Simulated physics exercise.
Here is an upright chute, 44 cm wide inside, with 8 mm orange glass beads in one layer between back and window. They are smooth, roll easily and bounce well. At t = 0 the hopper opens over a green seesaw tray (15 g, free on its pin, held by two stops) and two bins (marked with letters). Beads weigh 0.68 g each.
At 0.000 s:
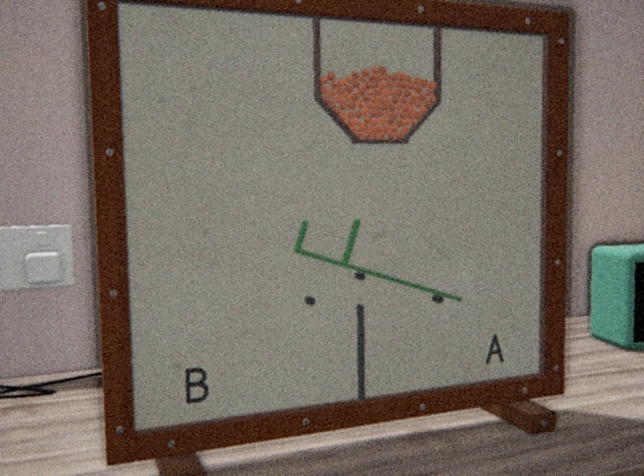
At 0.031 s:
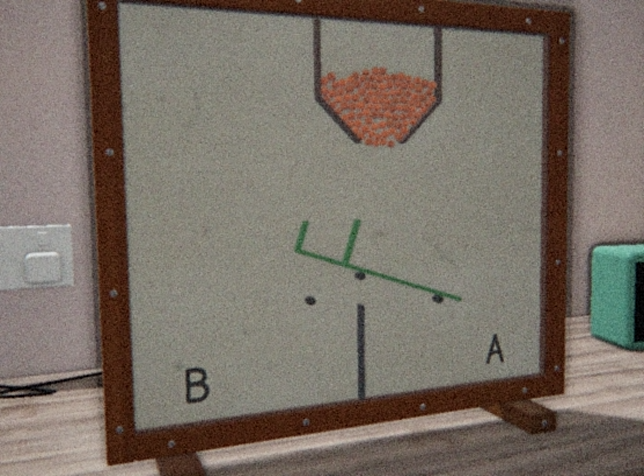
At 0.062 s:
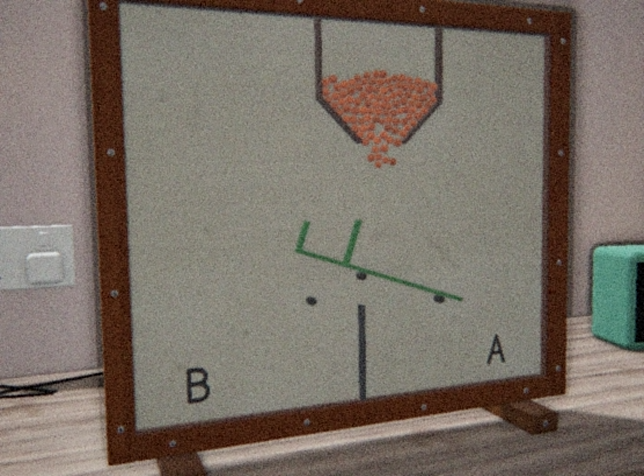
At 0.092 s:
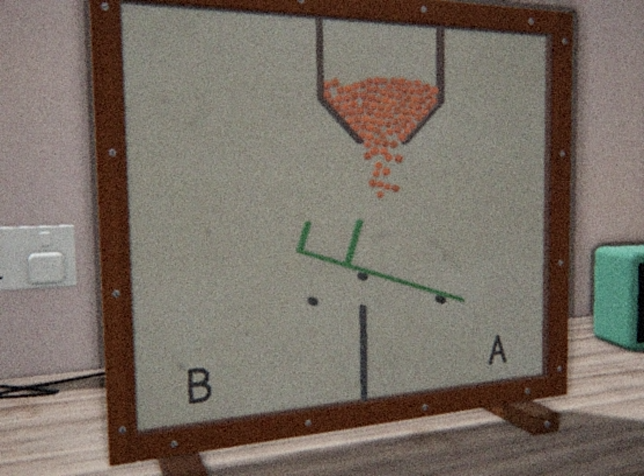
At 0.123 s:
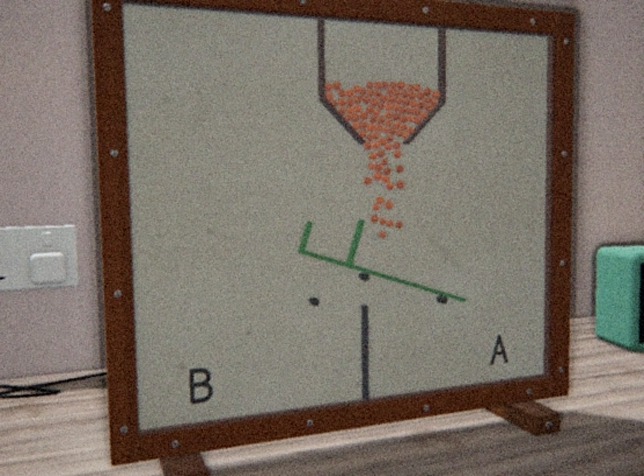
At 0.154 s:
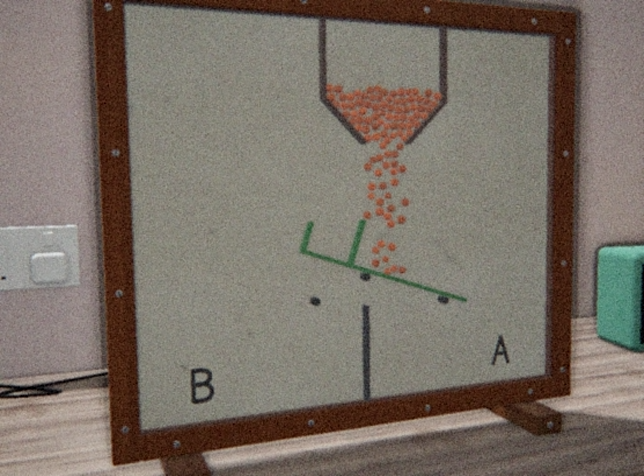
On a wooden surface against a wall, a brown-framed upright panel holds a hopper of orange beads, which opens and releases a widening stream down onto the right side of a tilted green tray that stays still above bins B and A.
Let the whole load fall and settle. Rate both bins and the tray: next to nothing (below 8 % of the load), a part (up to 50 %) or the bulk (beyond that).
Bin A the bulk, bin B next to nothing, tray next to nothing.
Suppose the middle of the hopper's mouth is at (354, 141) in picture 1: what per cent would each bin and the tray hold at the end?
Bin A: 70; bin B: 10; tray: 20.
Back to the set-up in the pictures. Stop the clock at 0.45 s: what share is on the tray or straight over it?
Roughly 65 per cent.
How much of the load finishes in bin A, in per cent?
Roughly 95 per cent.
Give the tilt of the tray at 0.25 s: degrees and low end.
About 20°, right end down.
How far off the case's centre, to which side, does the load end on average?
About 14 cm to the right.
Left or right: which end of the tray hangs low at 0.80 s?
Its right end is down.
After 0.25 s, 55 % have left the hopper; tray right end down 19°; on or over it 50 %, past it to the left 0 %, to the right 5 %.
After 0.80 s, 100 % have left the hopper; tray right end down 19°; on or over it 15 %, past it to the left 0 %, to the right 80 %.
In the end, by 2.3 s, bin A 95 %, bin B 0 %, tray 0 %; tray right end down 19°.
